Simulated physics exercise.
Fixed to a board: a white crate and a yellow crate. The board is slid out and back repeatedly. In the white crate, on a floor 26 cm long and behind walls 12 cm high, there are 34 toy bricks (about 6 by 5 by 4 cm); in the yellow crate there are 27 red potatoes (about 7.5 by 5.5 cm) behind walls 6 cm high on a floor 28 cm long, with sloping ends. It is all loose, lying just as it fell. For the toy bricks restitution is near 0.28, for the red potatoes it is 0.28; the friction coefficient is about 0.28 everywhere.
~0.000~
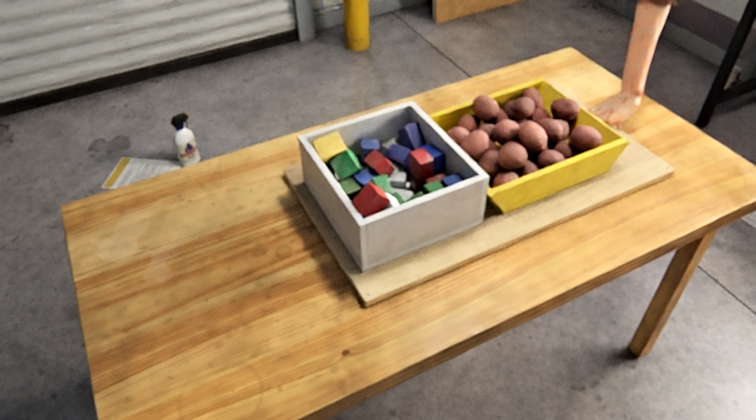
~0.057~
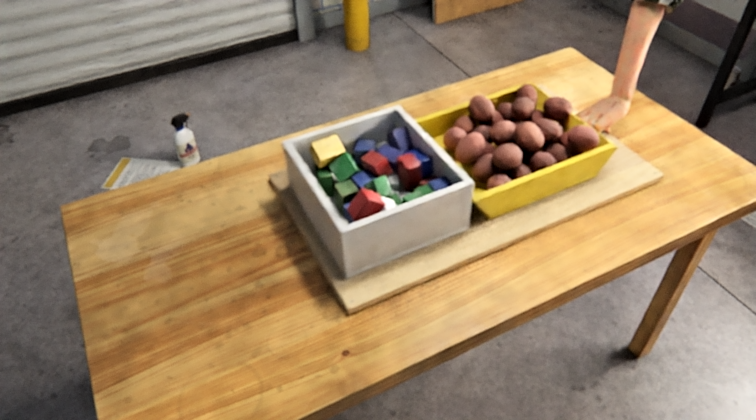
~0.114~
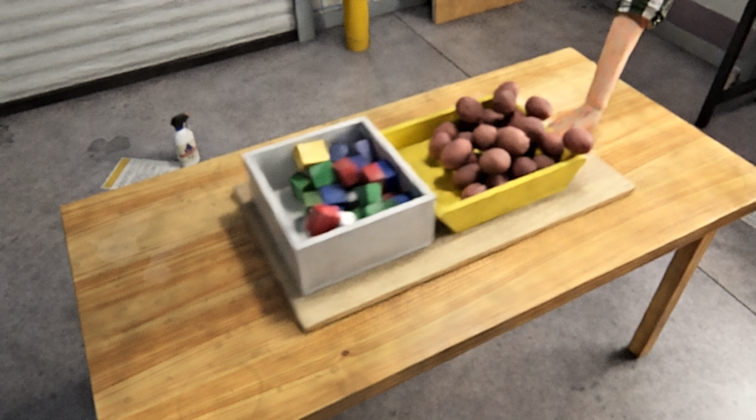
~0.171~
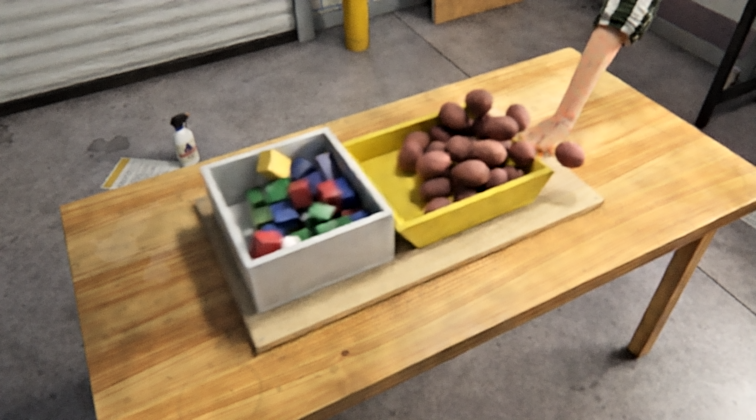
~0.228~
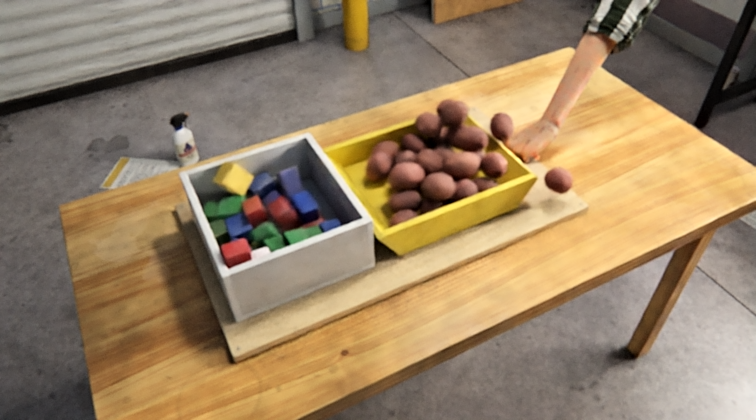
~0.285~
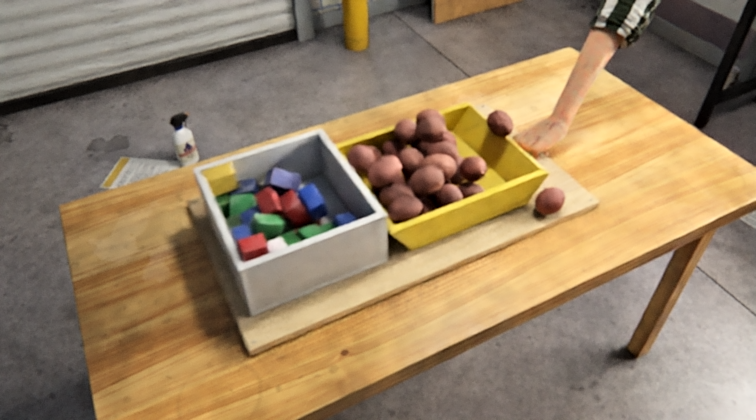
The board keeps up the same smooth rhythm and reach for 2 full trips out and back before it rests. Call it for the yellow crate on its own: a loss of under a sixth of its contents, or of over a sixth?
Over a sixth.
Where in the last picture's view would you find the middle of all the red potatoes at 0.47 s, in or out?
They're centred near (493, 135).
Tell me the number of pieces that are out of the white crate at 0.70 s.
Roughly 0 for the white crate.
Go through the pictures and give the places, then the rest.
In the first picture (each is followed by its nearest rim corner in this view), yellow crate, (494, 191); white crate, (365, 221); shifted 0 cm; none out.
In the second picture, yellow crate, (479, 197); white crate, (347, 228); shifted 4 cm.
In the third picture, yellow crate, (442, 211); white crate, (302, 245); shifted 13 cm.
In the fourth picture, yellow crate, (403, 227); white crate, (253, 263); shifted 22 cm; 2 out, the lowest potato at (570, 155).
In the fifth picture, yellow crate, (383, 234); white crate, (229, 272); shifted 26 cm; 2 out, the lowest potato at (558, 181).
In the sixth picture, yellow crate, (396, 229); white crate, (245, 266); shifted 23 cm; 1 out, the lowest potato at (550, 200).
After 0.47 s, white crate 34 in, 0 out and yellow crate 23 in, 4 out.
After 0.70 s, white crate 34 in, 0 out and yellow crate 12 in, 15 out.
After 1.02 s, white crate 33 in, 1 out and yellow crate 10 in, 17 out.
Final count (at 1.44 s), white crate 33 in, 1 out and yellow crate 9 in, 18 out. Asked share, 18 of 27, 67 per cent.
